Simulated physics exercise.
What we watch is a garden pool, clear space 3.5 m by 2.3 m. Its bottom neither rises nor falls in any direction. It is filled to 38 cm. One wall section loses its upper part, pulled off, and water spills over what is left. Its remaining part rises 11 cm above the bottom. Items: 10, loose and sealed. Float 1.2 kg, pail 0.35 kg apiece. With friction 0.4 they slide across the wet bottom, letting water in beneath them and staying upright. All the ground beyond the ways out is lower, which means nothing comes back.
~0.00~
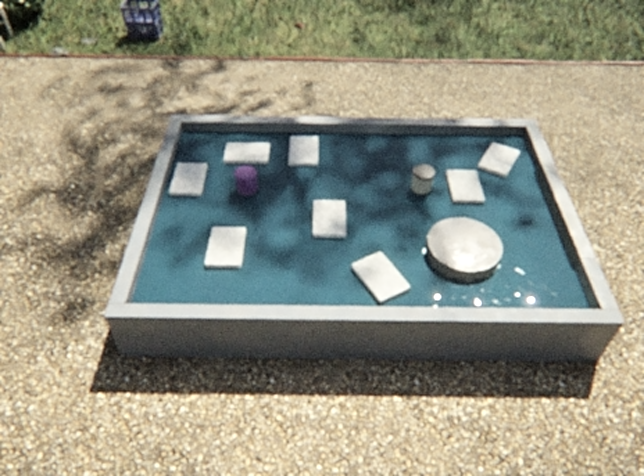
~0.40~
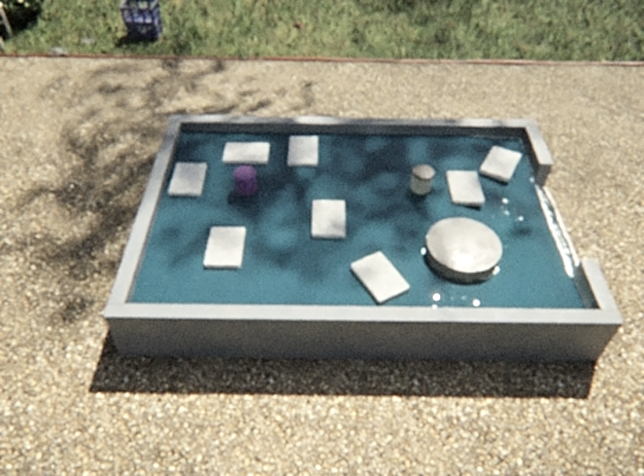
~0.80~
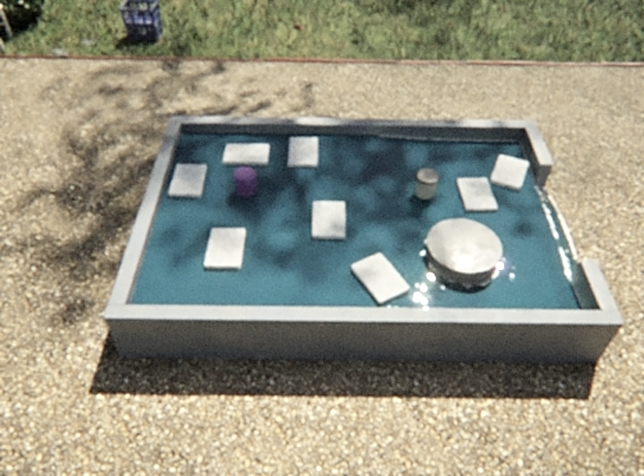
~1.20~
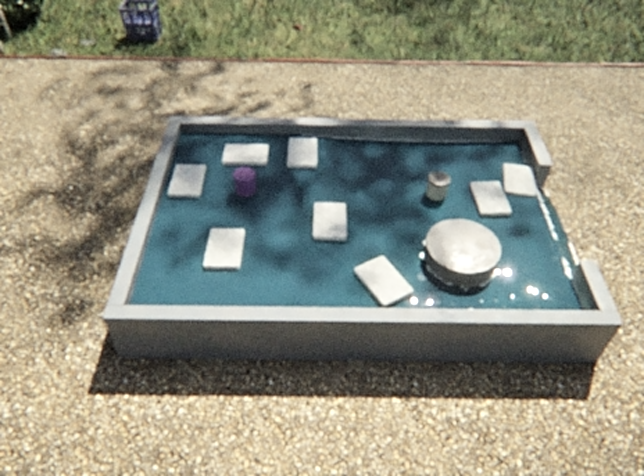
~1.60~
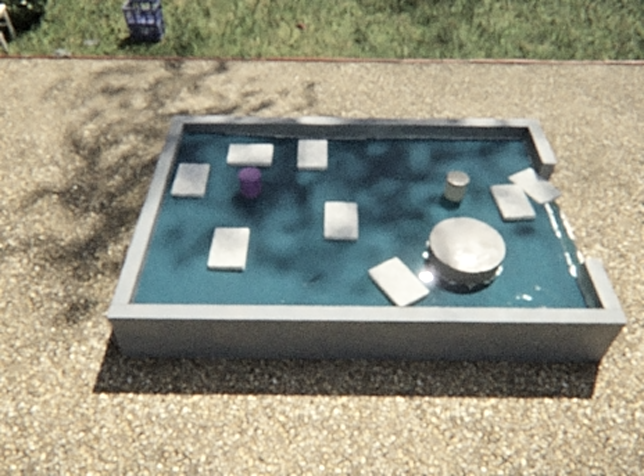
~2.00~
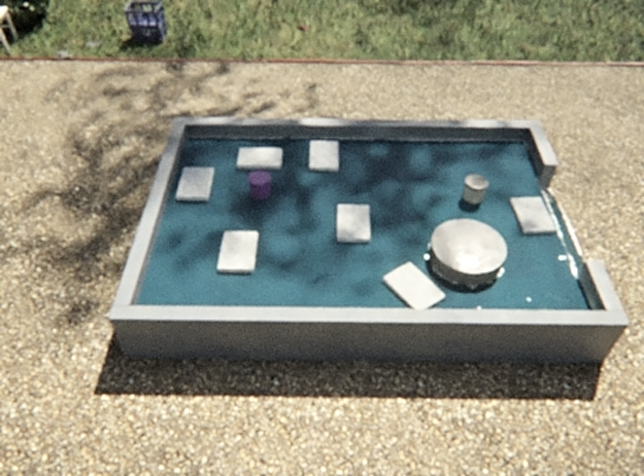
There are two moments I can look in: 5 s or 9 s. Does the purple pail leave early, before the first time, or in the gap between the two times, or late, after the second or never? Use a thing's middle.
The exit falls beyond the second deadline, or never.
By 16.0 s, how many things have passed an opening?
Result: 5.
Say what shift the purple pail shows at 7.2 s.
Around 50 centimetres.
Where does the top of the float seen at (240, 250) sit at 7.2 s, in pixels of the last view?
Roughly (278, 256) in the last view.
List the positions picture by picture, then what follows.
The first frame shows the purple pail at (246, 173) floats; about 2940 L in view; 0 of 10 have shifted.
The second frame shows the purple pail at (245, 173), afloat; about 2900 L in view; 0 of 10 have shifted.
The third frame shows the purple pail at (245, 174), afloat; about 2820 L in view; 2 of 10 have shifted.
The fourth frame shows the purple pail at (244, 174) floats; about 2750 L in view; 3 of 10 have shifted.
The fifth frame shows the purple pail at (250, 174), afloat; about 2680 L in view; 6 of 10 have shifted.
The sixth frame shows the purple pail at (259, 177), afloat, 9 cm from its start; 34 cm deep round most things; 9 of 10 have shifted.
After 3.2 s the purple pail is near (279, 181), 0.3 m from its start, afloat; 2 of 10 are out; 8 afloat.
After 7.2 s the purple pail is near (304, 184), 0.5 m from its start, afloat; 3 of 10 are out; 7 afloat.
After 12.0 s the purple pail is near (331, 186), 0.7 m from its start, afloat; 3 of 10 are out; 7 afloat.
After 16.0 s the purple pail is near (349, 186), 0.9 m from its start, afloat; 5 of 10 are out; 5 afloat.
